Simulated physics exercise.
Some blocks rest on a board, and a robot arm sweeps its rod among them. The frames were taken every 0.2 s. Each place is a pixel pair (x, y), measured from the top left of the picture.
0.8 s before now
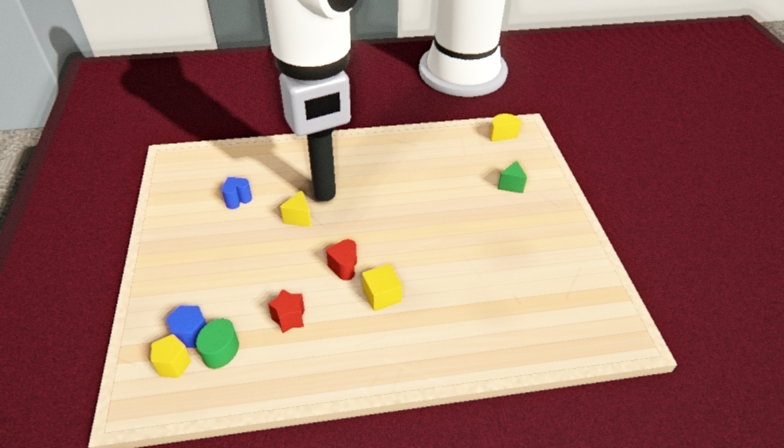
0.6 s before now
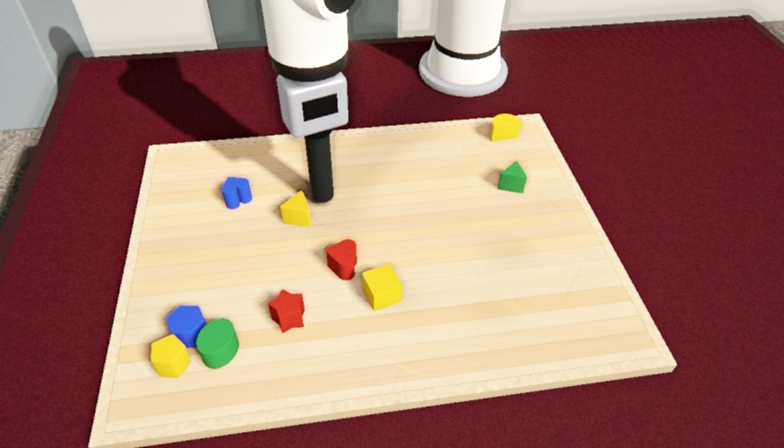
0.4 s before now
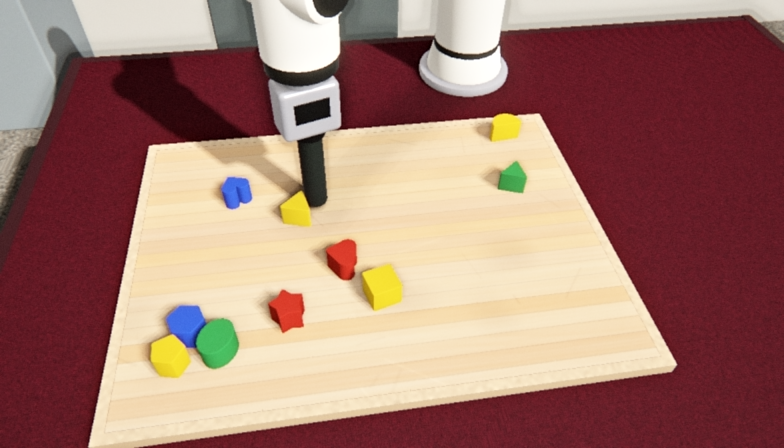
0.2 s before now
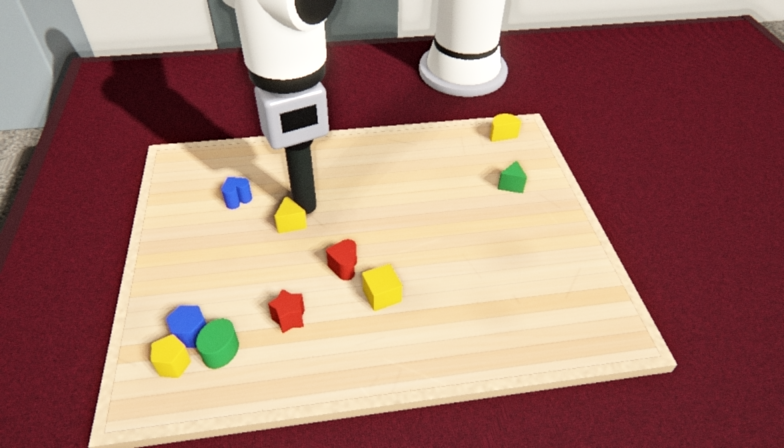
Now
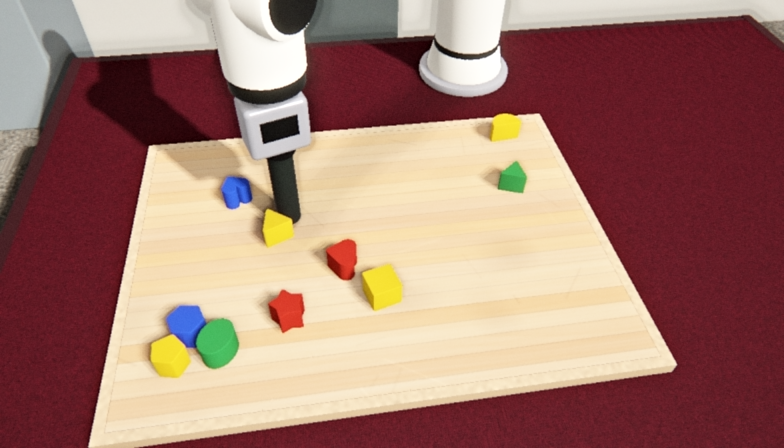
A robot arm moved its black rod slowly left and toward the viewer, nudging the yellow triangular block a short way in that direction while the other coloured blocks on the wooden board stayed still.
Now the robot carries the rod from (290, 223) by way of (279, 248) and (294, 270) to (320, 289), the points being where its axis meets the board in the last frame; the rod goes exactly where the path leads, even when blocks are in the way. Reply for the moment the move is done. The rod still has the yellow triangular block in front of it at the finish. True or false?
Verdict: False.
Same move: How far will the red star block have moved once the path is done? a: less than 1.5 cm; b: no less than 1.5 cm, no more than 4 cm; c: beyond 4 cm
My answer is option a.
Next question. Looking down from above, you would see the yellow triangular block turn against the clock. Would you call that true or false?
Verdict: False.
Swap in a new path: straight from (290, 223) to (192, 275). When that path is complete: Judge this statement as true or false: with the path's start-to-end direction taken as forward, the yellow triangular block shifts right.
This is false.
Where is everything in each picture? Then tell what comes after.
Rod tip (325, 195); block tops, yellow triangular block (297, 202); red star block (287, 303); red heart (343, 251), in the first frame.
Rod (323, 196); blocks unchanged, in the second frame.
Rod (316, 200); blocks unchanged, in the third frame.
Rod (305, 207); yellow triangular block (289, 208), in the fourth frame.
Rod (289, 218); yellow triangular block (274, 220); red star block (287, 303); red heart (343, 251), in the fifth frame.
The first path, step by step. One third of the way, rod (278, 243); yellow triangular block (256, 243), turned 30° clockwise.
Two thirds of the way, rod (293, 265); yellow triangular block (253, 245), turned 35° clockwise.
At the end, rod (320, 284); yellow triangular block (253, 245), turned 35° clockwise; red star block in place; red heart in place.
